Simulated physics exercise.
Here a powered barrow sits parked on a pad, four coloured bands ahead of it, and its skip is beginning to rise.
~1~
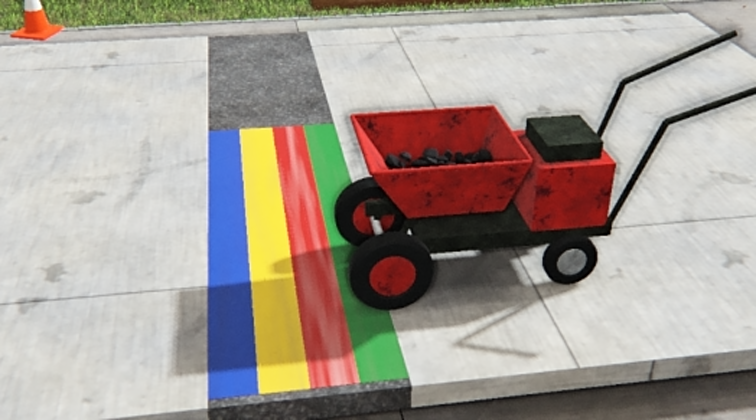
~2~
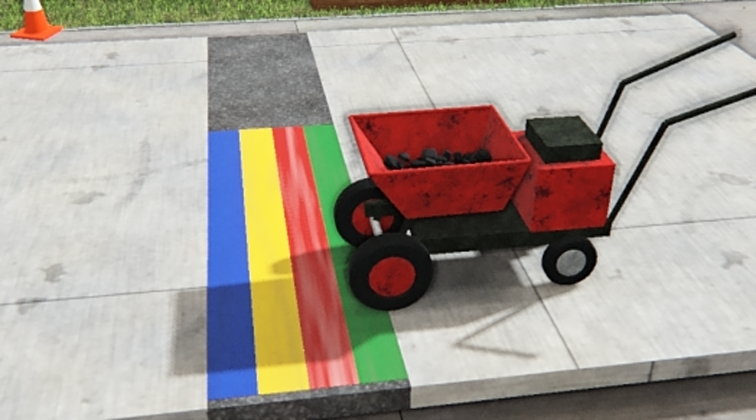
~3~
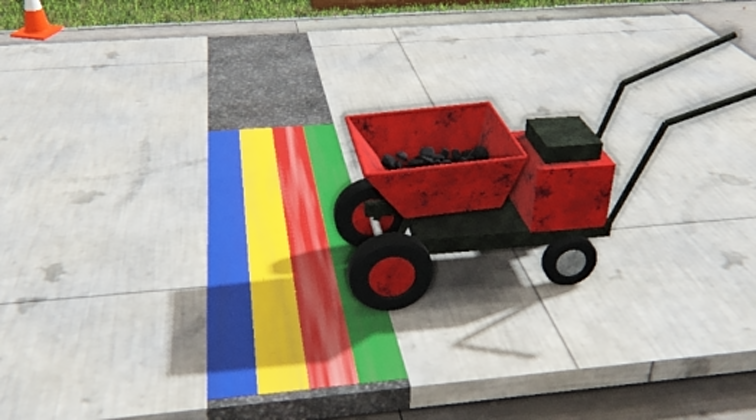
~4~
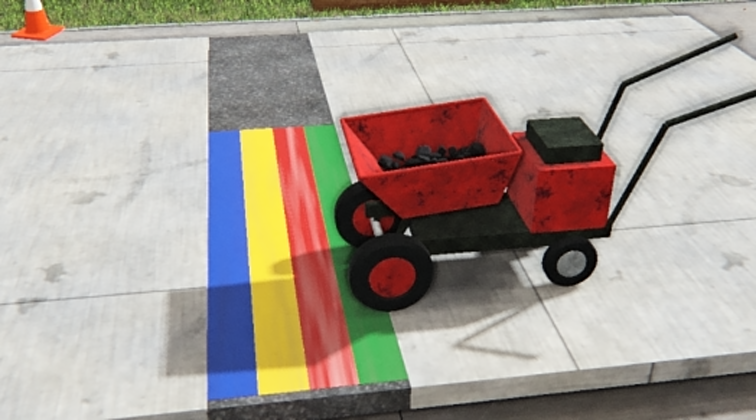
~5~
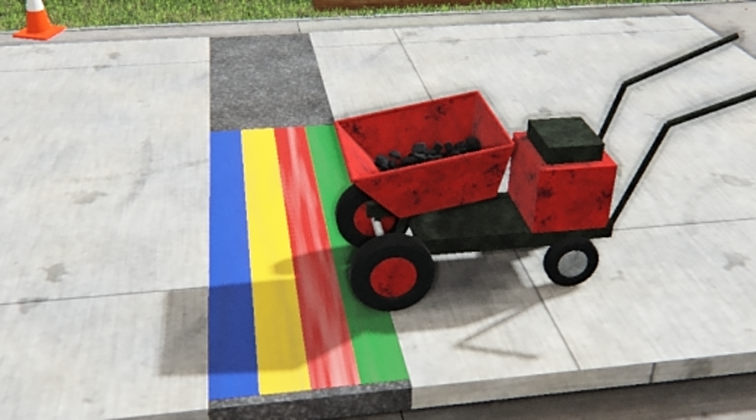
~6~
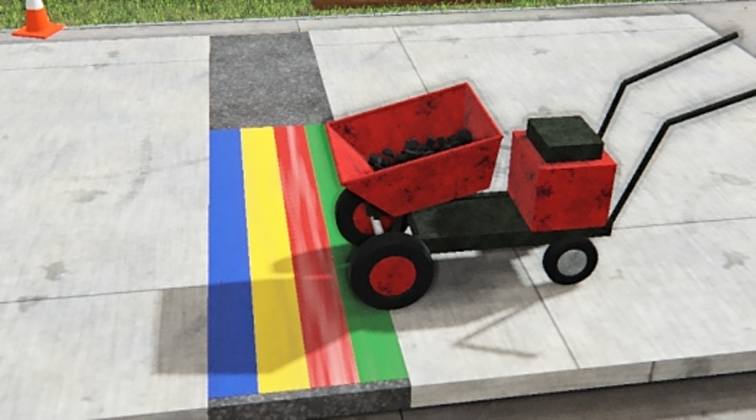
The clip opens on a red powered barrow parked on a pale pad, its skip level and holding dark lumps, with blue, yellow, red and green bands to its left. The skip then tilts slightly to the left, its rear edge lifting away from the body while the wheels stay put.
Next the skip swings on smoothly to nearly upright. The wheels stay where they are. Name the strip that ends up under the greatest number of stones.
That would be the blue strip.
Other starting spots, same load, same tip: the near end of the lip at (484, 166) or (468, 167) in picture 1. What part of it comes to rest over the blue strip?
About 0 percent at the first place and about 10 percent at the second.
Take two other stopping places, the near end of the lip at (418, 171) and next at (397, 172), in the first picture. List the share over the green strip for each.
The first gives 0 %, the second 0 %.
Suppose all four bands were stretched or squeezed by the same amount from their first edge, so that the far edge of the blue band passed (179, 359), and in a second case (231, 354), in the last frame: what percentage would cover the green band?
Respectively 0 and 0 percent.
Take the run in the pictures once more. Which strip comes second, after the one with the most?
Second: The yellow one.
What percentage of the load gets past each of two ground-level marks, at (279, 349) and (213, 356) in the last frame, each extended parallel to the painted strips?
About 90 percent, then about 30 percent.
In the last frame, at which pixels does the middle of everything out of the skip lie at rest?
Somewhere around (228, 281) in the last picture.
Soon after the last picture, skip tipped steeply; all in the skip.
A little later, skip tipped right over; nearly all in the skip; a small part over the yellow strip.
Later still, skip tipped right over; about a quarter in the skip; a small part over the yellow strip; about half over the blue strip; about a quarter off the paint.
By the end, skip tipped right over; none over the green strip; a stray few over the red strip; about a quarter over the yellow strip; about half over the blue strip; about a quarter off the paint.
